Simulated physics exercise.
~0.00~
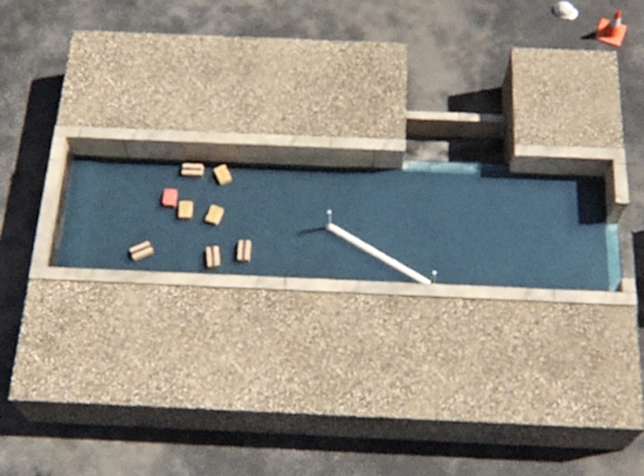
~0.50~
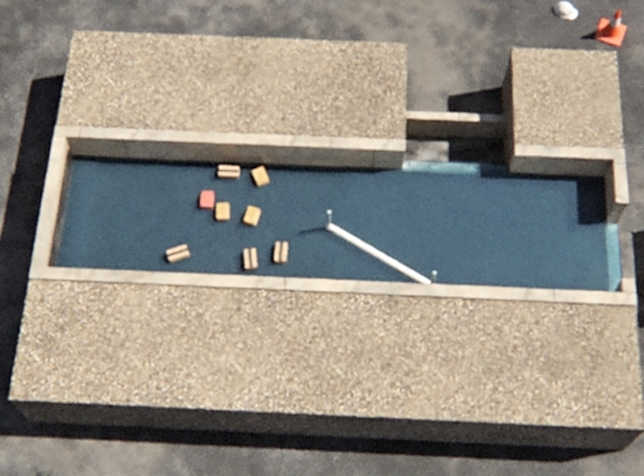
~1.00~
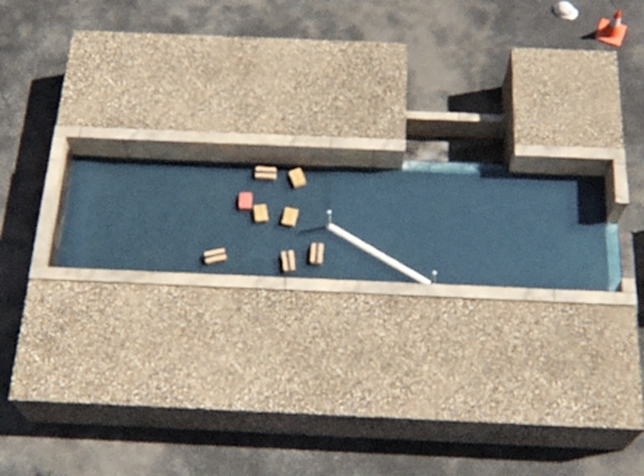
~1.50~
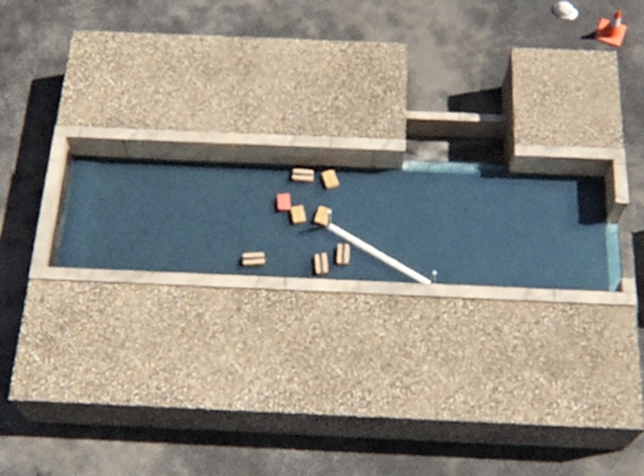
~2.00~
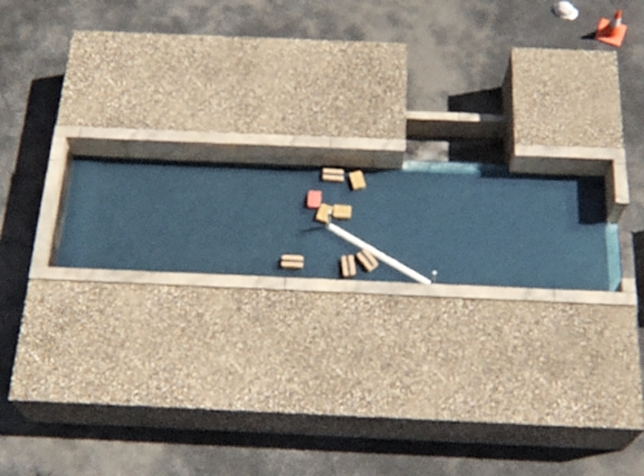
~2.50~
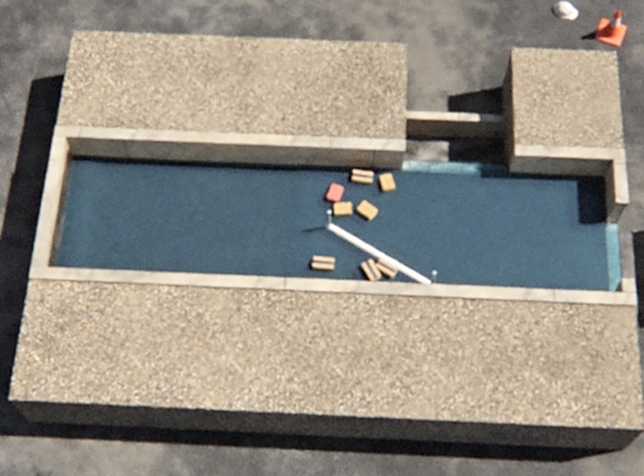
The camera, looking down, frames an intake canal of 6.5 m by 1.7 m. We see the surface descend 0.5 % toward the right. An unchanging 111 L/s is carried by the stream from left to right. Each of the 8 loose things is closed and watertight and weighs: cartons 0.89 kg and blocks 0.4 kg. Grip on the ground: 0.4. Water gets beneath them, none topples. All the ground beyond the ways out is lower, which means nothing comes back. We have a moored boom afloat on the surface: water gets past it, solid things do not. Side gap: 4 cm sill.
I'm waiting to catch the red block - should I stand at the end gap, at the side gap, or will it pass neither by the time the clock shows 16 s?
Side opening.
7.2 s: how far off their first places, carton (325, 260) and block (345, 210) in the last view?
First named - 300 cm; second named - gone out.
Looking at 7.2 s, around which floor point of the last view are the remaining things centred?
Roughly at (404, 287).
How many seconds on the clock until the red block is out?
Estimate: Close to 5.0 s.
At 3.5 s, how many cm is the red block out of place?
Roughly 250 cm.
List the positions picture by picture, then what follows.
The first frame shows the red block at (170, 197) floats; 7 cm deep round most things; 0 of 8 have shifted.
The second frame shows the red block at (207, 199) floats, 45 cm from its start; 8 cm deep round most things; 8 of 8 have shifted.
The third frame shows the red block at (245, 200), afloat, 91 cm from its start; 8 cm deep round most things; 8 of 8 have shifted.
The fourth frame shows the red block at (284, 202), afloat, 138 cm from its start; 8 cm deep round most things; 8 of 8 have shifted.
The fifth frame shows the red block at (314, 199) floats, 174 cm from its start; 10 cm deep round most things; 8 of 8 have shifted.
The sixth frame shows the red block at (335, 192), afloat, 199 cm from its start; 10 cm deep round most things; 8 of 8 have shifted.
After 3.5 s the red block is near (387, 184), 2.6 m from its start, afloat; 0 of 8 are out; 8 afloat.
After 7.2 s the red block has gone out by the side gap; 5 of 8 are out; 3 afloat.
After 12.0 s the red block has gone out by the side gap; 5 of 8 are out; 3 afloat.
After 16.0 s the red block has gone out by the side gap; 5 of 8 are out; 3 afloat.
